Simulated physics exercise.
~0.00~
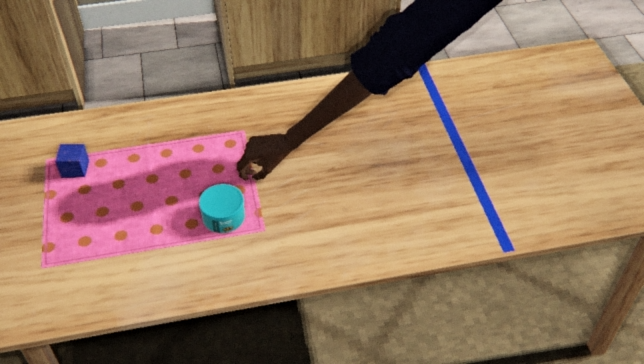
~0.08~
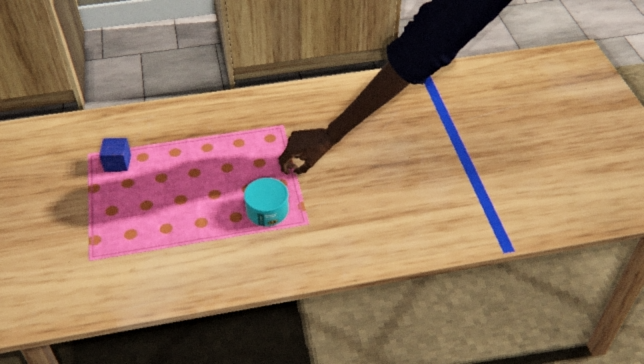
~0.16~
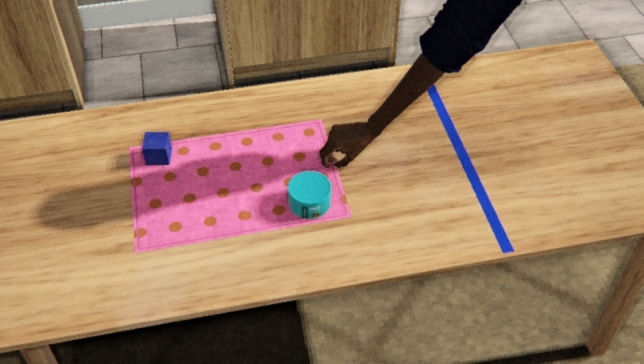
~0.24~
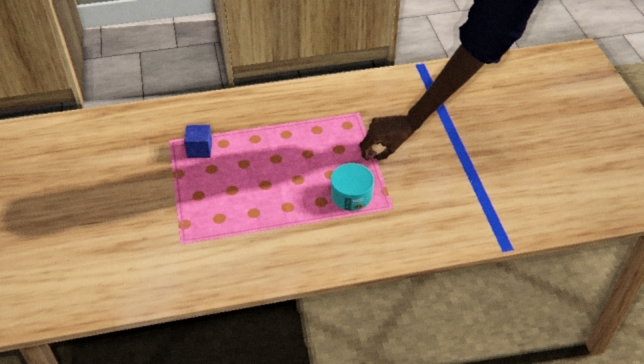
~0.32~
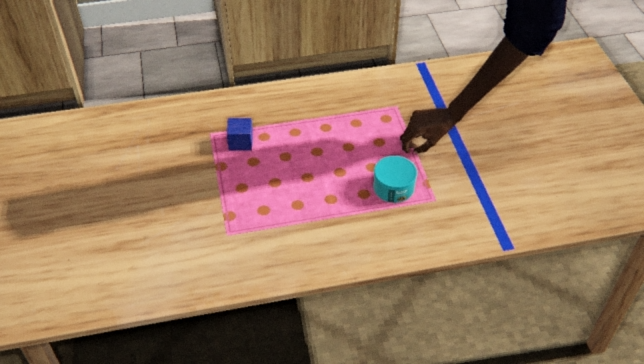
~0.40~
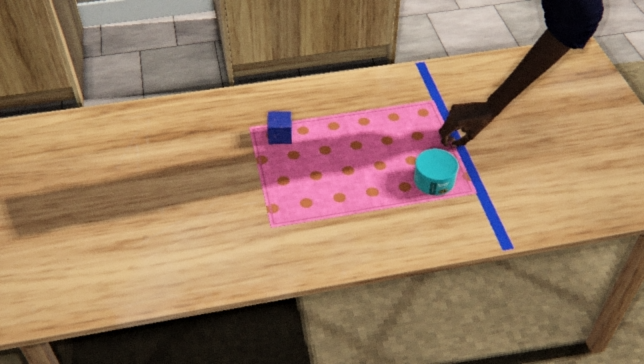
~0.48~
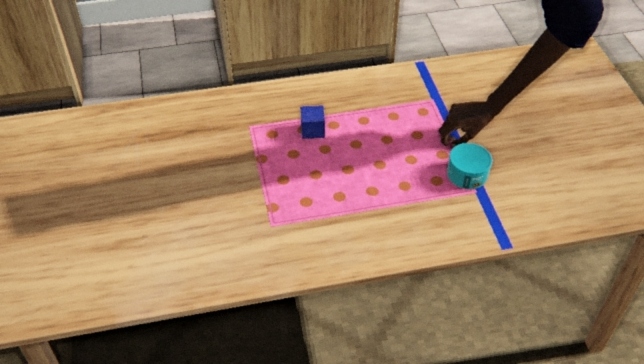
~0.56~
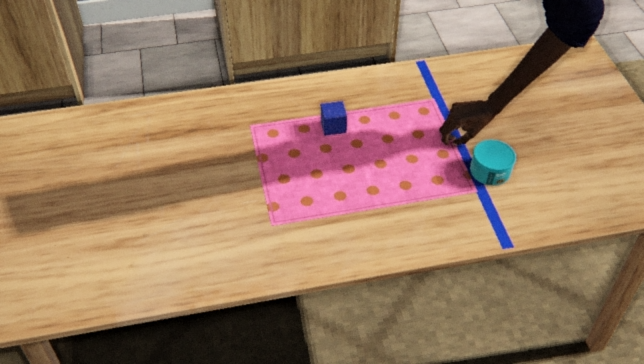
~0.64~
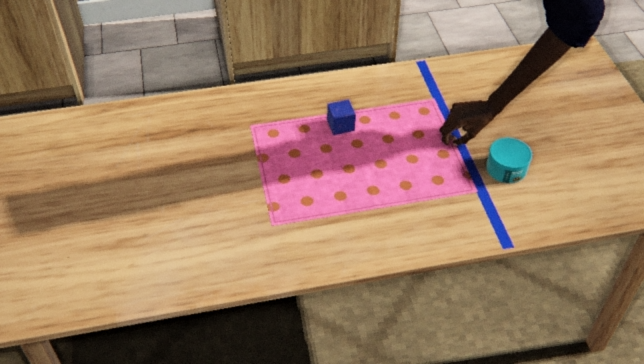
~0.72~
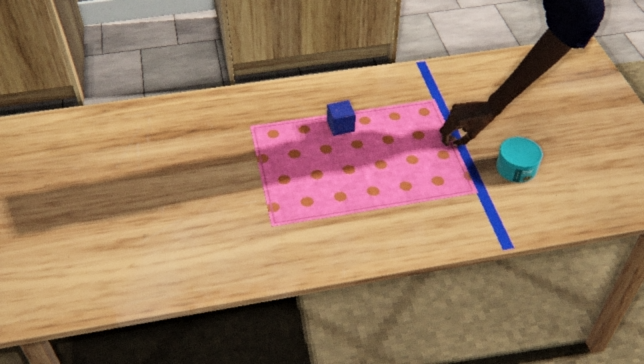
Pink spotted cloth pulled right by a hand, stopping at blue tape, turquoise tub sliding off beyond it, blue block staying aboard.
